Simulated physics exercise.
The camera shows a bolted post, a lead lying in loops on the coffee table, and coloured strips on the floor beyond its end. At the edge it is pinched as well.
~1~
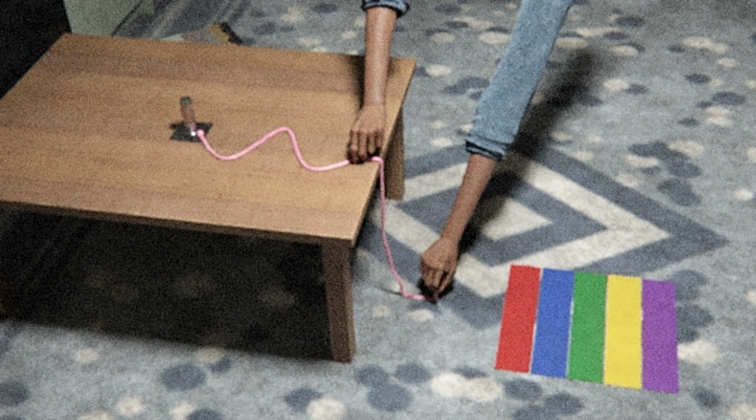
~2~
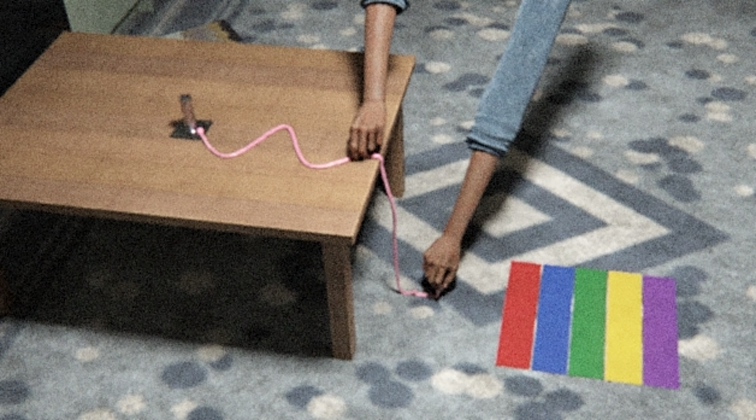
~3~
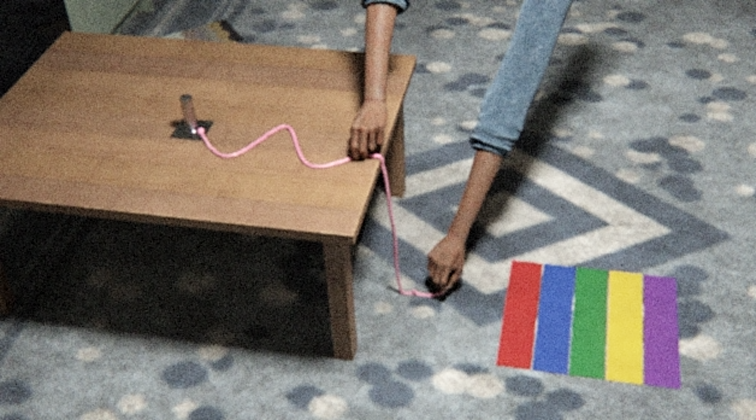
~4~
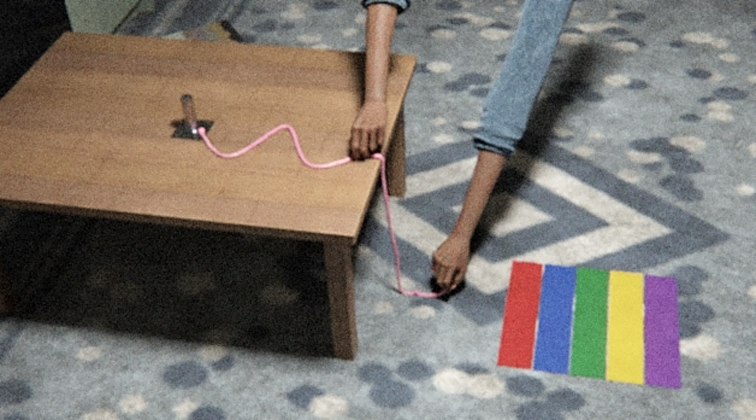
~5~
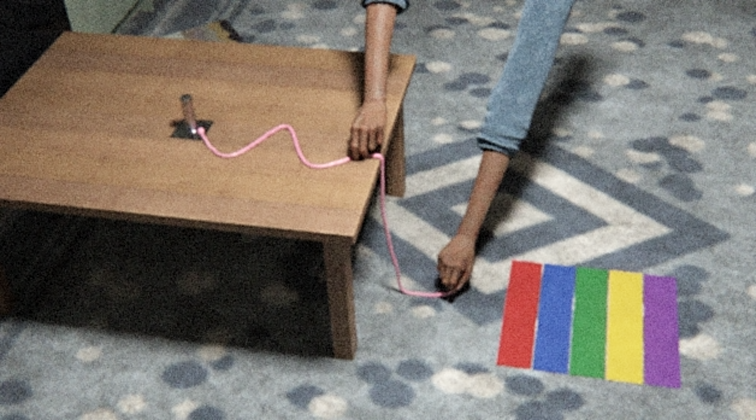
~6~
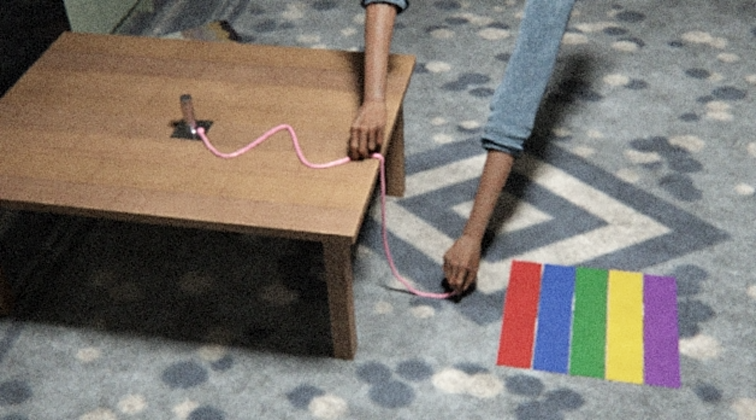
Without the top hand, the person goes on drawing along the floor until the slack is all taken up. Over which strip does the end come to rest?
Over the purple strip.
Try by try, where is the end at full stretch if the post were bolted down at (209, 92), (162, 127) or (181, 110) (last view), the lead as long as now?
Taking the tries in turn, you get (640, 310), (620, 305) and (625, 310).
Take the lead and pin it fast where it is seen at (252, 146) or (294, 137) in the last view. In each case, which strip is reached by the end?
Expected strip, first: Yellow; second: Green.
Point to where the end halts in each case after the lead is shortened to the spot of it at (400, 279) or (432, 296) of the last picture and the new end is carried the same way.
Try one: (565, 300); try two: (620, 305).
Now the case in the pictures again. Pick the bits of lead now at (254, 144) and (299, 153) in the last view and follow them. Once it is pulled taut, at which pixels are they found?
The first one ends up at (285, 142) and the second one at (375, 155).
A little later, end near (602, 305); over green.
Next, end near (641, 310); over yellow.
When it is tight, end near (662, 312); over purple. The purple one.
